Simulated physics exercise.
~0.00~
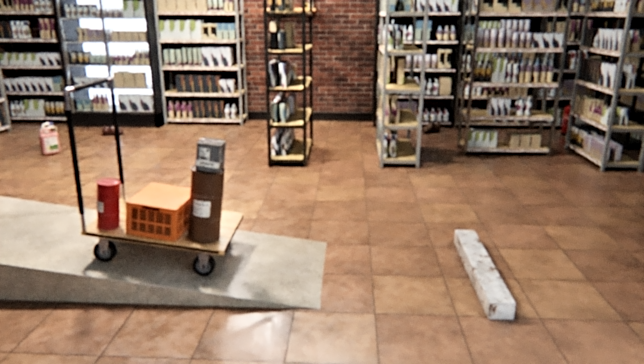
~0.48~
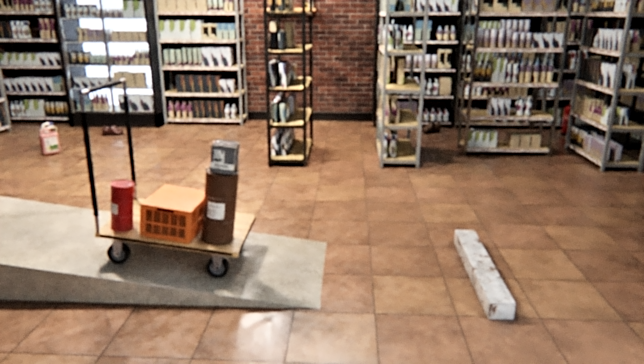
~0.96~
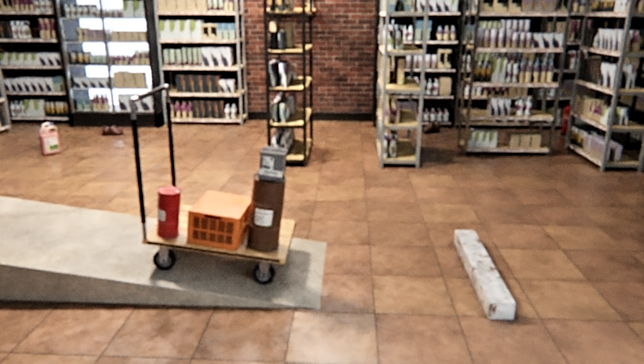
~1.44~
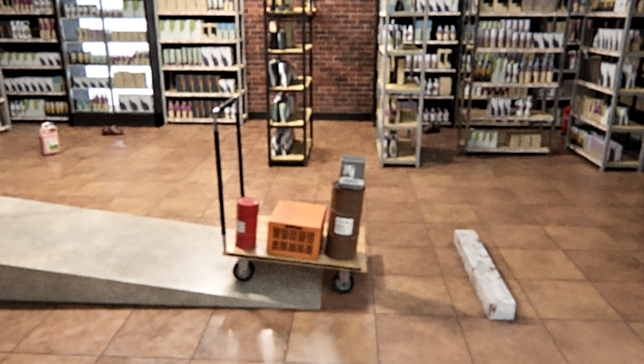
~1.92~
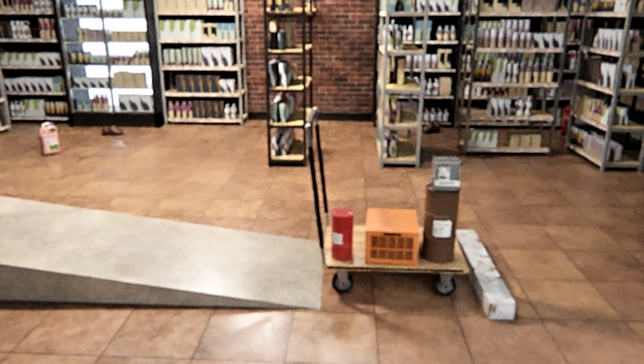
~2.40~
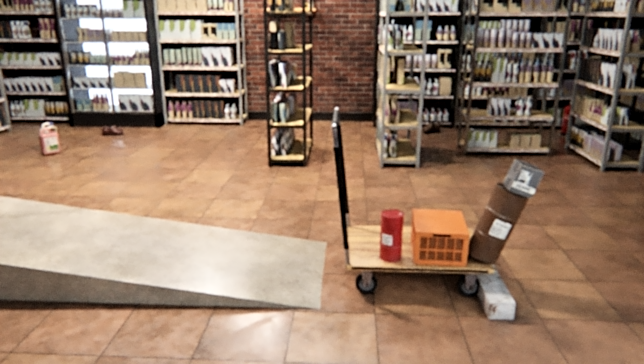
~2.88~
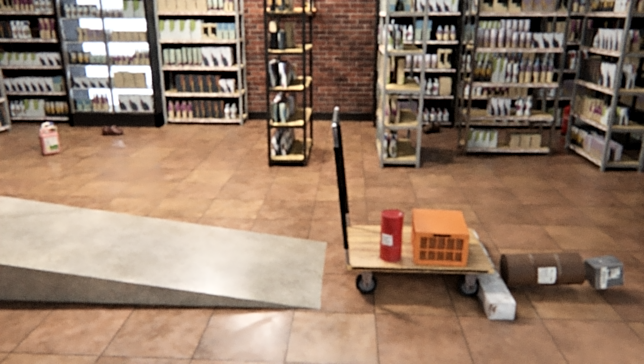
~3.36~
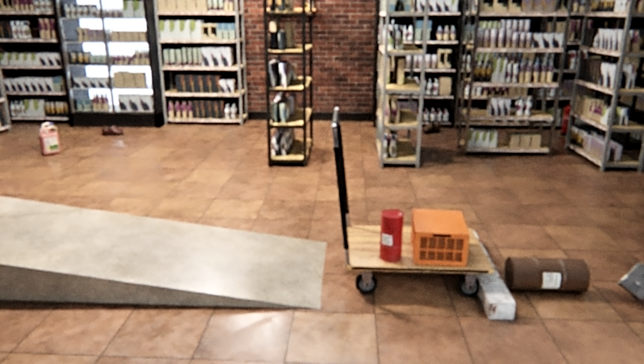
The clip shows a trolley carrying a red canister, an orange crate and a brown canister topped by a grey parcel rolling right off a ramp to a kerb, where it stops; the brown canister and parcel topple beyond it, while the red canister and crate stay aboard, the canister upright.
